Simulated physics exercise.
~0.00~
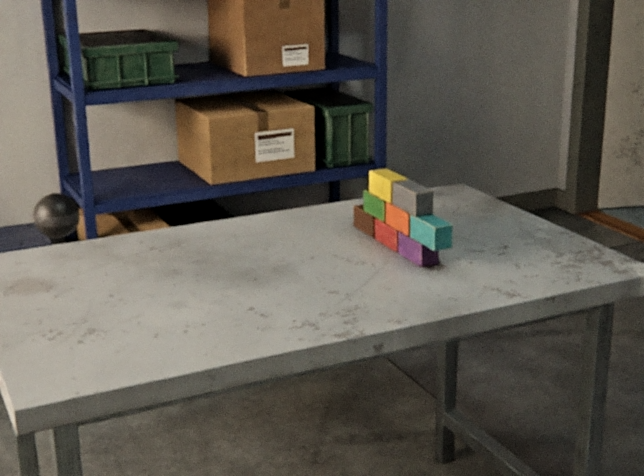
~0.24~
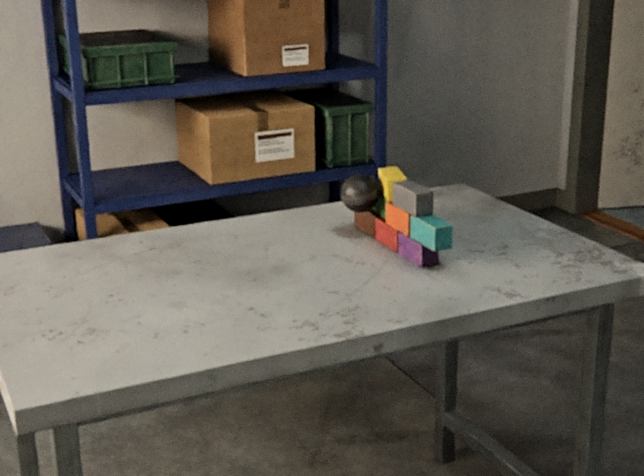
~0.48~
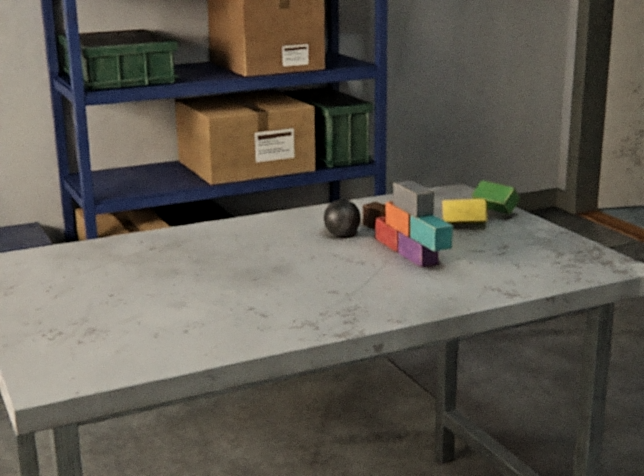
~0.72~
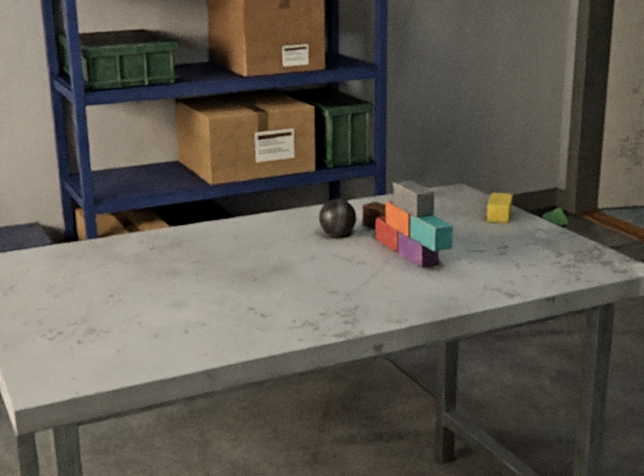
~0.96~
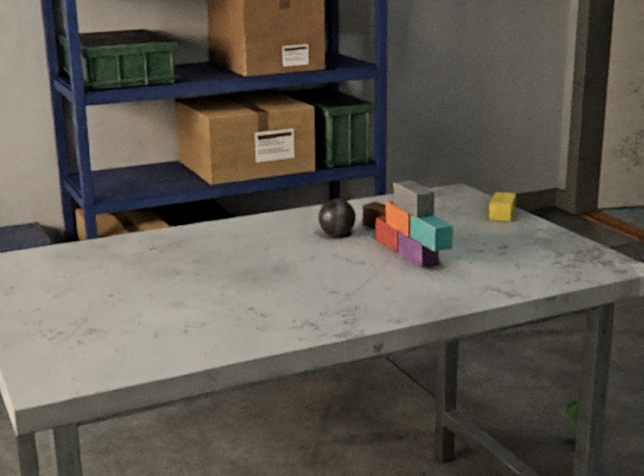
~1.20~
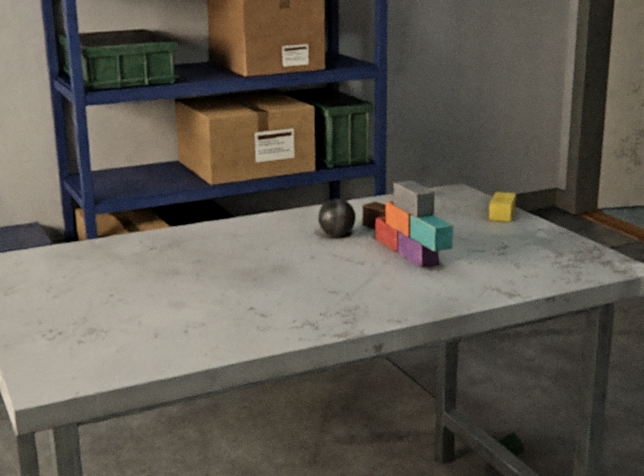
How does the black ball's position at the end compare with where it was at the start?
At the start the ball was in the air at the far left, well away from the blocks. By the end it was resting on the table, just to the left of the blocks that were still stacked.
